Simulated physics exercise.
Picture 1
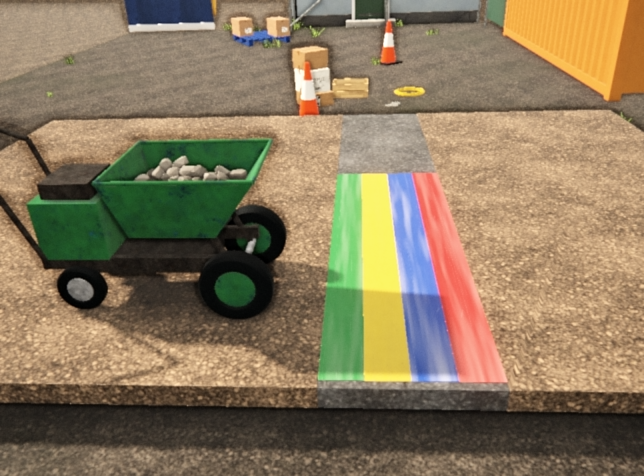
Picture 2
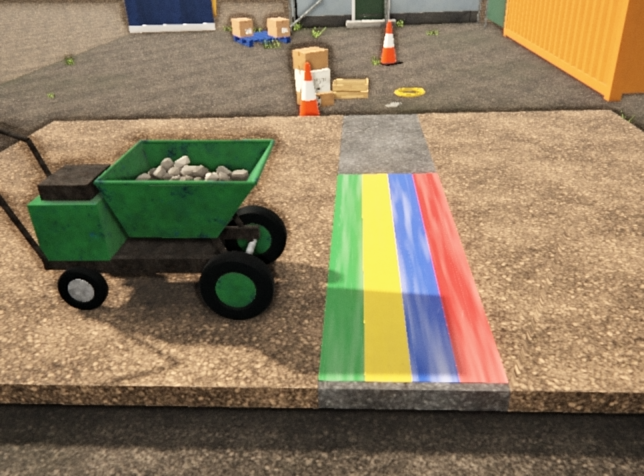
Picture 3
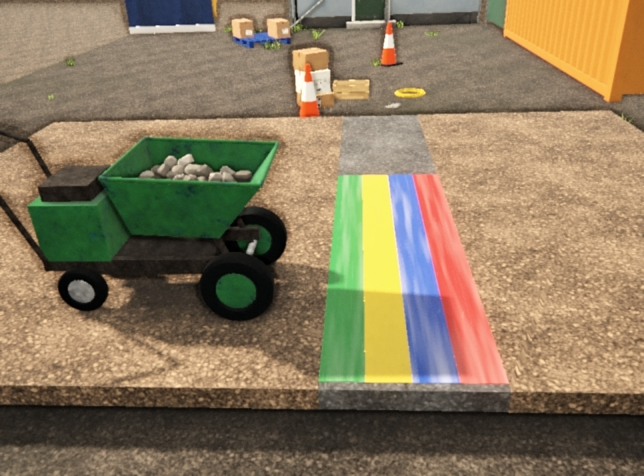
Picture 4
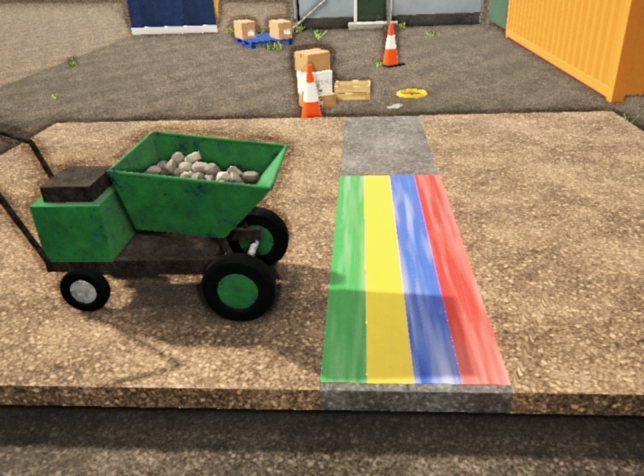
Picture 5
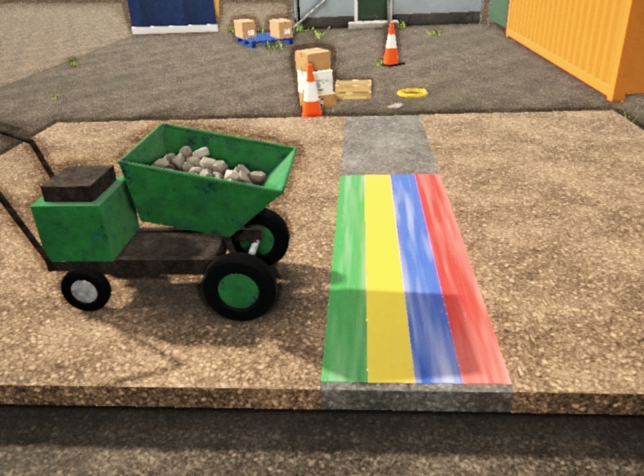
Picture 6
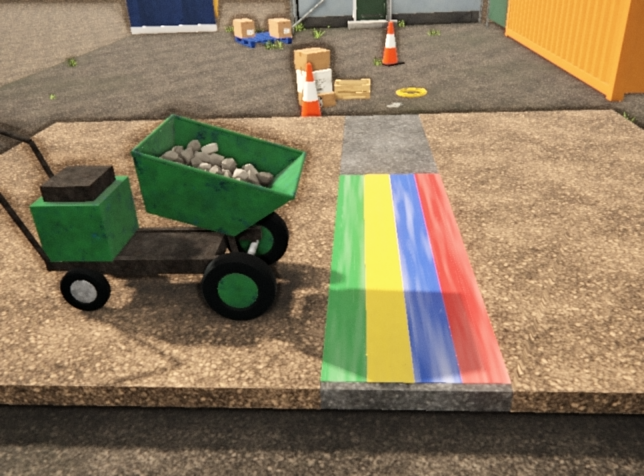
The green skip of a small motor barrow, loaded with grey broken stones, sits level at first on the left of a gravelly pad, viewed from slightly above. Green, yellow, blue and red bands lie to its right, with cones, boxes and an orange container behind. The skip gradually tilts up and forward to the right, its stones still inside, while the wheels and the view stay almost still.
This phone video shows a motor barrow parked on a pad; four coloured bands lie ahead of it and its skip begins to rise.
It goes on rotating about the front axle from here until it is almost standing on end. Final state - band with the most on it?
Yellow band.
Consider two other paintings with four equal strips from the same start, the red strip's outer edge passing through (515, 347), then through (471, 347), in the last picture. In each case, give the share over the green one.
First case 20 per cent, second case 10 per cent.
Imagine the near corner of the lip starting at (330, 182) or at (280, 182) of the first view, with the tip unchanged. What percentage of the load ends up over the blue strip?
The first spot yields roughly 20 percent, the second roughly 40 percent.
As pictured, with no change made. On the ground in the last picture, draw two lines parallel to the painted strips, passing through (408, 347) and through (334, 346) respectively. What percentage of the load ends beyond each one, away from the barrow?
Estimate, first then second: 40 %, 100 %.
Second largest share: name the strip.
The answer is the blue one.
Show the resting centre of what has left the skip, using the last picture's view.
(400, 286).
Soon after the last picture, skip tipped steeply; all in the skip.
A little later, skip tipped right over; most in the skip; a stray few over the green strip; a small part over the yellow strip; a stray few over the blue strip.
Later still, skip tipped right over; a small part in the skip; a small part over the green strip; about a third over the yellow strip; about a quarter over the blue strip; a small part over the red strip; a stray few off the paint.
At rest, skip tipped right over; a small part in the skip; a small part over the green strip; about a third over the yellow strip; about a quarter over the blue strip; a small part over the red strip; a stray few off the paint.
